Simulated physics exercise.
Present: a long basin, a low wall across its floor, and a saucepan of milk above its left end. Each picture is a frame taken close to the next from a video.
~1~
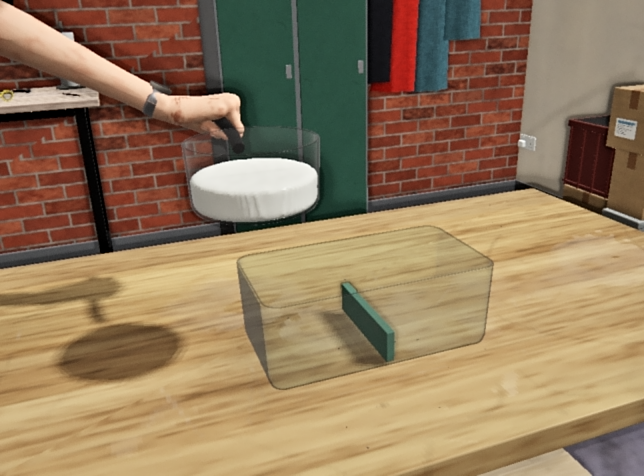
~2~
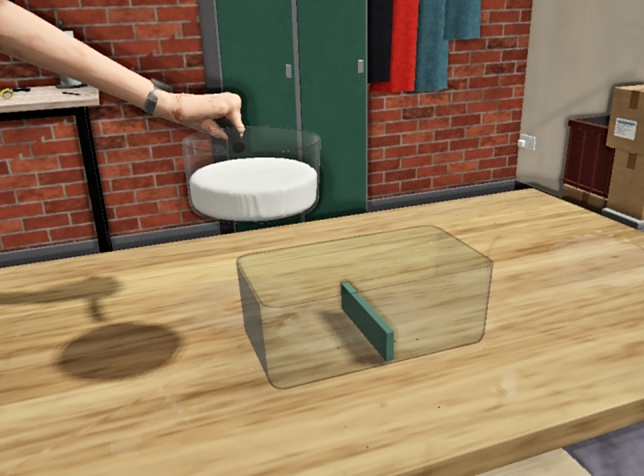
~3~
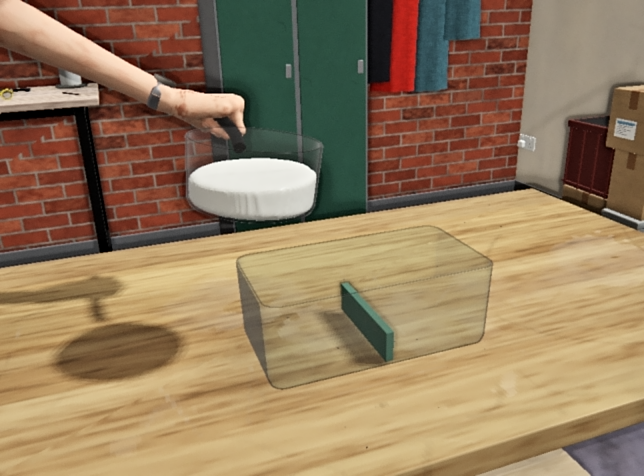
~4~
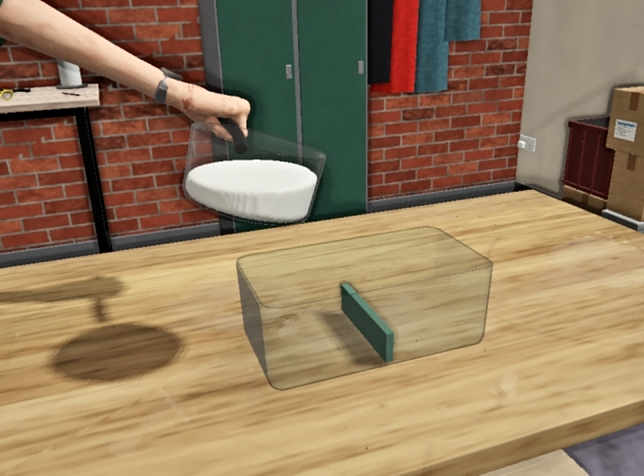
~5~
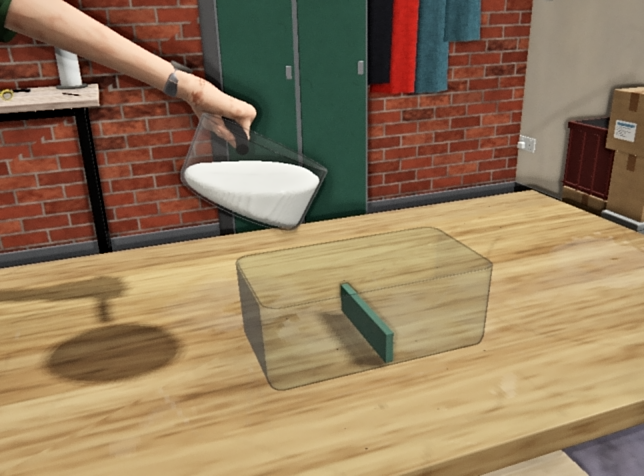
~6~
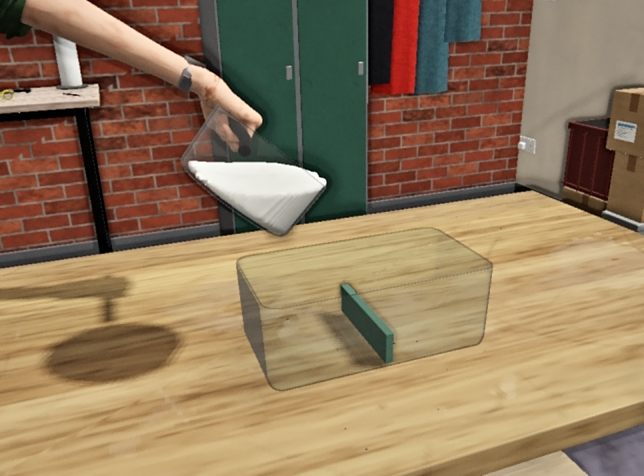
In a brick-walled workshop, a hand slowly tilts a clear saucepan of milk rightward above a long transparent basin with a low green wall.
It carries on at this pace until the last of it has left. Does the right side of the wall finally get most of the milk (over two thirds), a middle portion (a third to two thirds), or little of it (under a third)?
It gets little of it.
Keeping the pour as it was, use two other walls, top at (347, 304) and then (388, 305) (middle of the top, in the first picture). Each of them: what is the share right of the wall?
That'd be about 40 percent for the first and about 10 percent for the other.
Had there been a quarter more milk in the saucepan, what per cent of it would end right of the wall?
Close to 20 per cent, more or less.
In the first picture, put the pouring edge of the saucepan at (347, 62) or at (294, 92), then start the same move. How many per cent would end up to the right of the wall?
60 % and 5 %.
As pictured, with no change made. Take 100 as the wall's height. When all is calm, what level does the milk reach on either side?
Left 50 %, right 10 %.
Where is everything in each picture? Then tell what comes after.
In the first picture, it leans 0°; its right rim is at (315, 135); the milk meets the walls at (190, 181) and (311, 166); the long basin's rim runs from (249, 283) to (463, 244); the wall's top is at (366, 307).
In the second picture, it leans 2°; its right rim is at (315, 136); the milk meets the walls at (189, 179) and (311, 166).
In the third picture, it leans 7°; its right rim is at (318, 143); the milk meets the walls at (189, 179) and (311, 168).
In the fourth picture, it leans 17°; its right rim is at (320, 154); the milk meets the walls at (187, 177) and (312, 170).
In the fifth picture, it leans 28°; its right rim is at (321, 168); the milk meets the walls at (183, 174) and (314, 171).
In the sixth picture, it leans 42°; its right rim is at (319, 184); the milk meets the walls at (189, 164) and (315, 174).
A moment on, the saucepan is tipped right over and 24 per cent is still to pour, 38 is left of the wall and 3 right of it.
Next, the saucepan is tipped right over and 5 per cent is still to pour, 76 is left of the wall and 7 right of it.
Then the saucepan is tipped right over and 0 per cent is still to pour, 83 is left of the wall and 11 right of it.
Later the saucepan is tipped right over and 0 per cent is still to pour, 83 is left of the wall and 11 right of it.
Finally, 83 per cent lies left of the wall, 11 right of it and 5 outside.
